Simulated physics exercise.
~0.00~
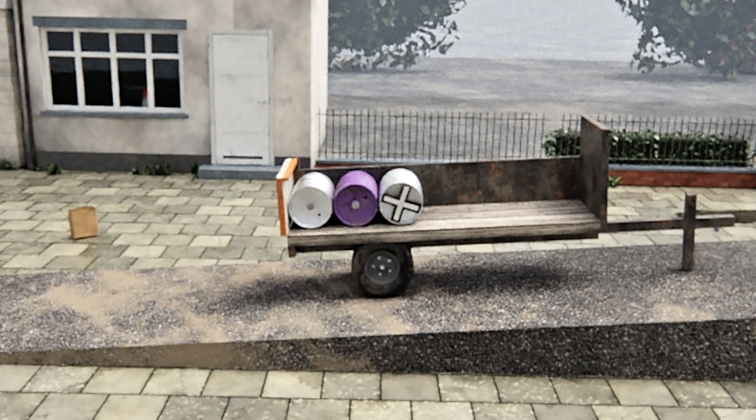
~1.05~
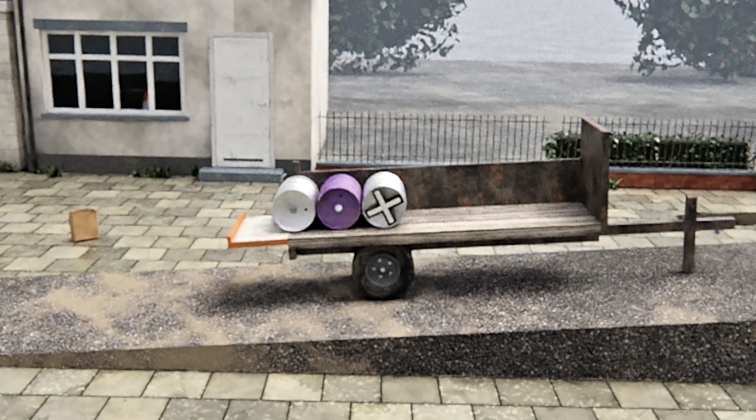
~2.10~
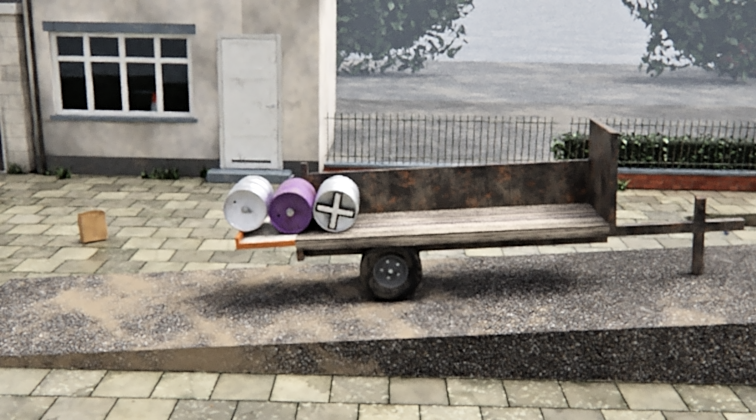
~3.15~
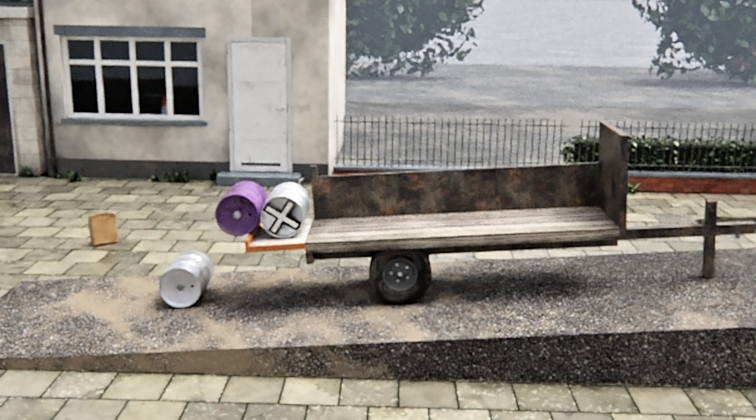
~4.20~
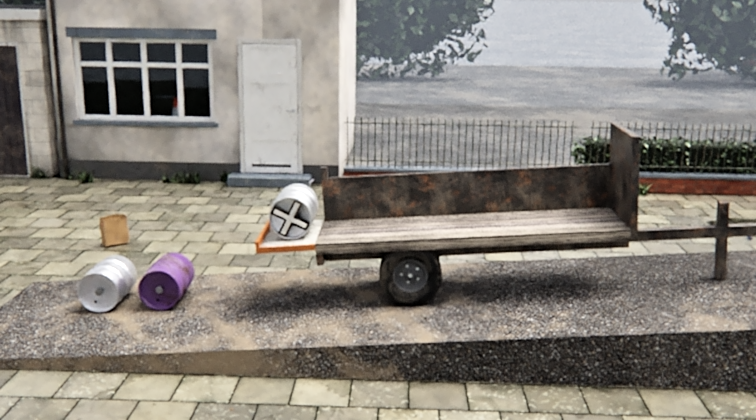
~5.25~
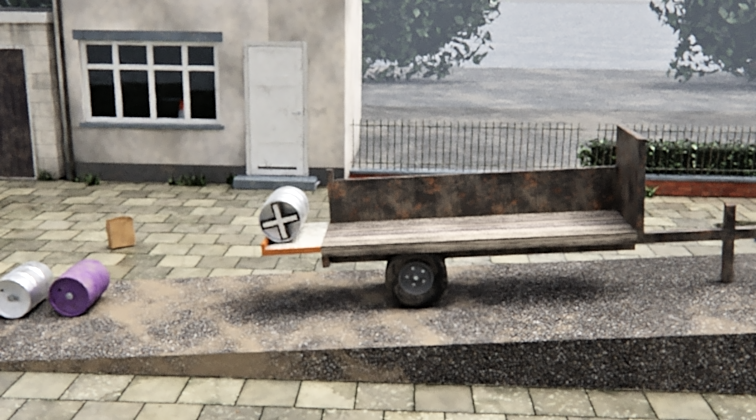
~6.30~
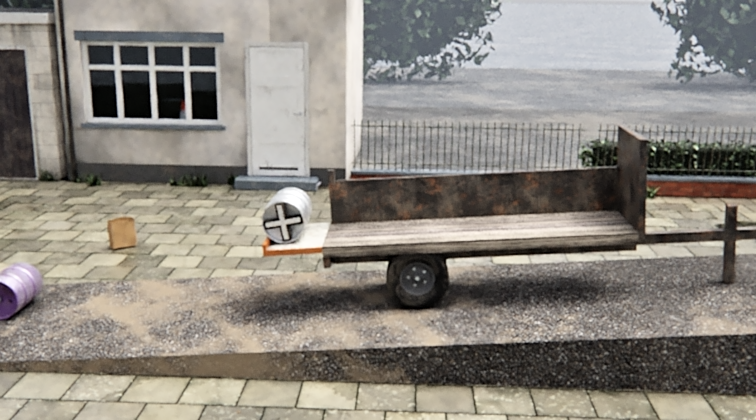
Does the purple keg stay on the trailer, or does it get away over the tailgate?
It gets away over the tailgate. It drops to the ground behind the plain white keg and rolls off to the left.
